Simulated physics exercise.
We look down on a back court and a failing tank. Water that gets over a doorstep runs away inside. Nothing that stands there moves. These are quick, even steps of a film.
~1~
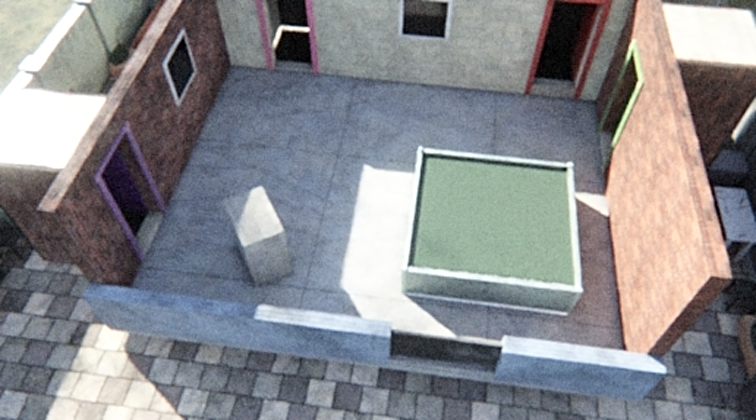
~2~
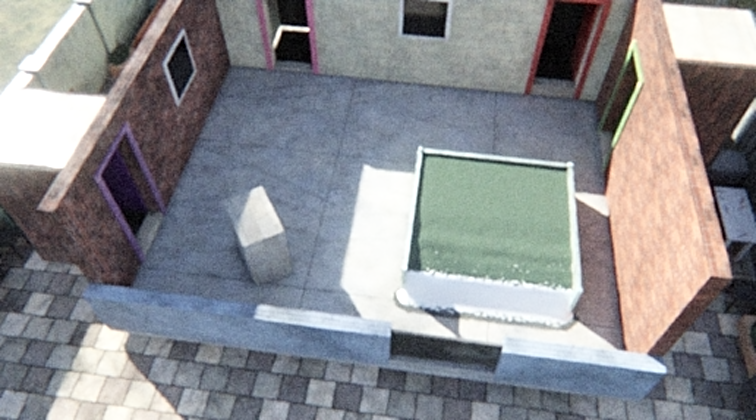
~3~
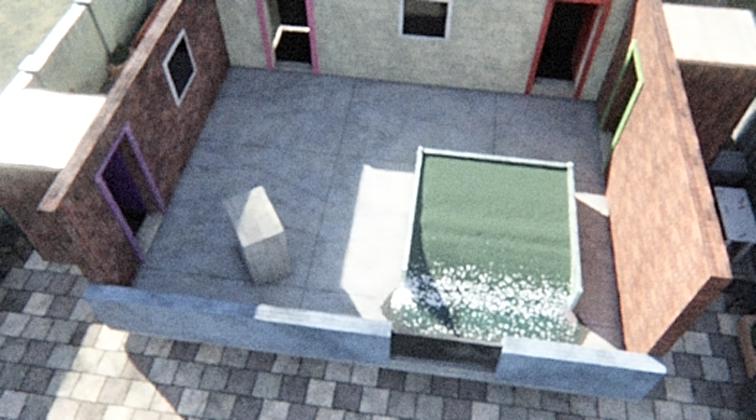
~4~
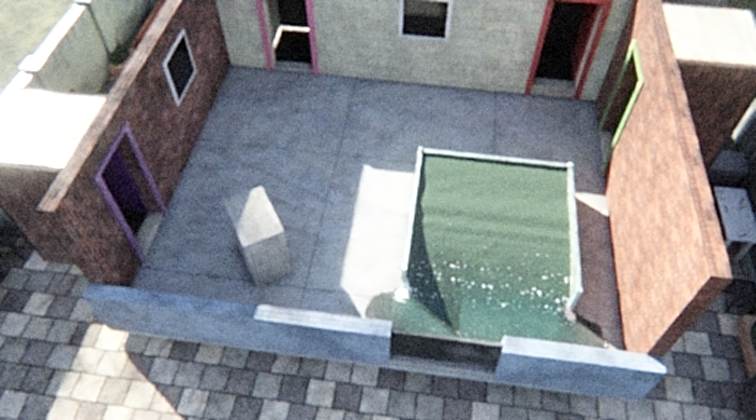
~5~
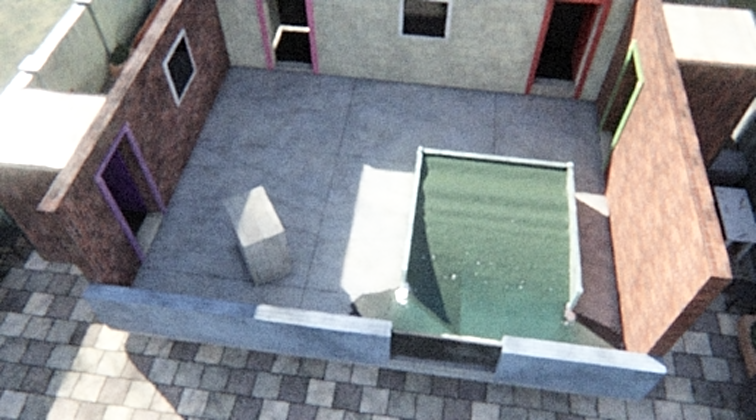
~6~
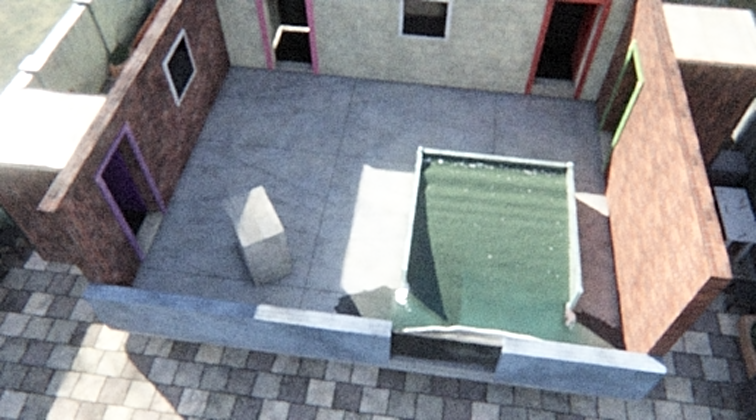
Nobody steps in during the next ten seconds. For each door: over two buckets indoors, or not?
In the end: The purple door holds within the limit; the pink door floods; the green door holds within the limit; the red door holds within the limit.
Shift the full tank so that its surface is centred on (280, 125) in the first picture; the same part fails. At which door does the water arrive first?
First comes the purple one.
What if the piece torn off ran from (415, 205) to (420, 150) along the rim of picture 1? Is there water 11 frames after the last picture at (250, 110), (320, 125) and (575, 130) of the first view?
In turn: Flooded, wet, clear.
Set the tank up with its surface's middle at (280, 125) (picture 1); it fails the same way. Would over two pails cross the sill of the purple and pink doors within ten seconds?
One by one: Purple door is over, pink door is under.
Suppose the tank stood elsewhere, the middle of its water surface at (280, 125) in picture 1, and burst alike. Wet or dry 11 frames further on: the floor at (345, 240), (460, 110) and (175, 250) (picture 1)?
In turn: Wet, clear, covered.
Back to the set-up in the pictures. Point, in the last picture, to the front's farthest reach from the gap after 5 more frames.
Around (243, 325).
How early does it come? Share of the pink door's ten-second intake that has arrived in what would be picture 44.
Near 5 in a hundred.
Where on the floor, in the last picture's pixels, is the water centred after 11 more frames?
I would point to (477, 283).
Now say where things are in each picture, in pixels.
The first picture shows still water in the tank at (492, 217).
In the second picture, water pours out at (486, 294) and has run to (397, 294).
In the third picture, the front is at (388, 309), out from the gap at (486, 295).
In the fourth picture, water pours out at (486, 295) and has run to (598, 347).
In the fifth picture, water pours out at (486, 295) and has run to a hidden place.
In the sixth picture, the front is at a hidden place, out from the gap at (486, 295).
A moment on, water covers 15 % of the floor; the purple door not reached, the pink door not reached, the green door not reached, the red door not reached.
Next, water covers 25 % of the floor; the purple door not reached, the pink door not reached, the green door not reached, the red door not reached.
Then, water covers 50 % of the floor; the purple door wet at the sill, nothing in, the pink door not reached, the green door wet at the sill, nothing in, the red door wet at the sill, nothing in.
Later, water covers 90 % of the floor; the purple door under two buckets in, the pink door under two buckets in, the green door under two buckets in, the red door under two buckets in.
In the end, water covers 100 % of the floor; the purple door under two buckets in, the pink door over two buckets in, the green door under two buckets in, the red door under two buckets in.
